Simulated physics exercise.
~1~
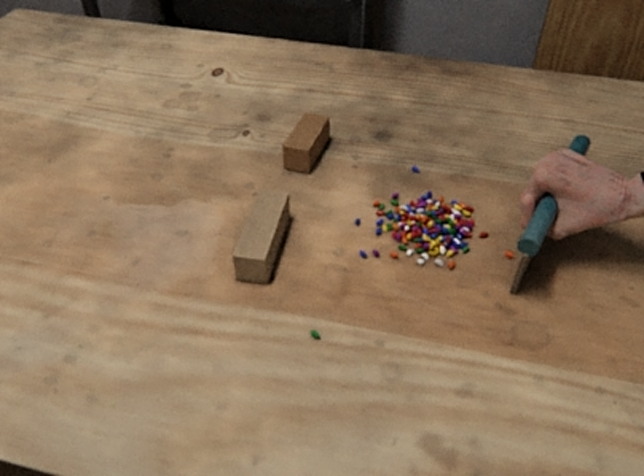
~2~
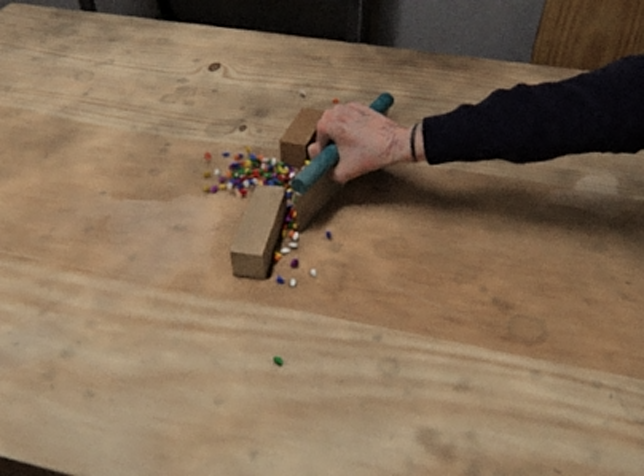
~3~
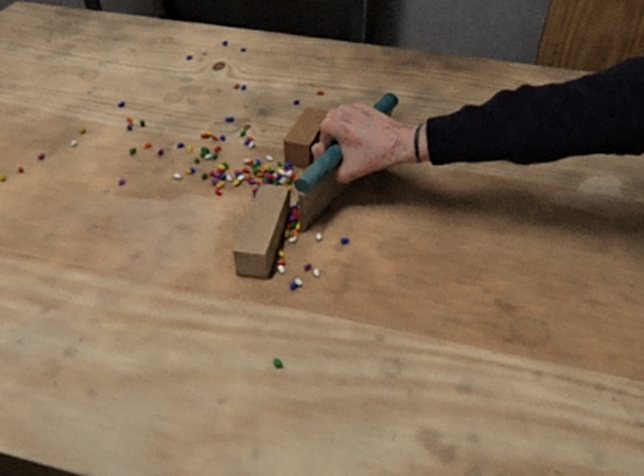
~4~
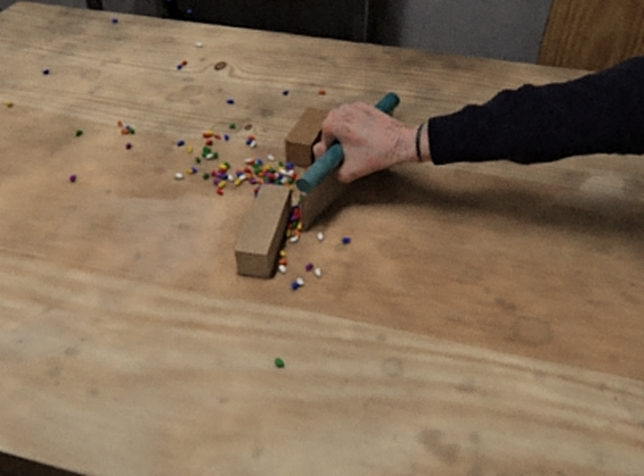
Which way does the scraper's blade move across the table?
The blade moves to the left, pushing the colourful pieces towards the two wooden blocks.
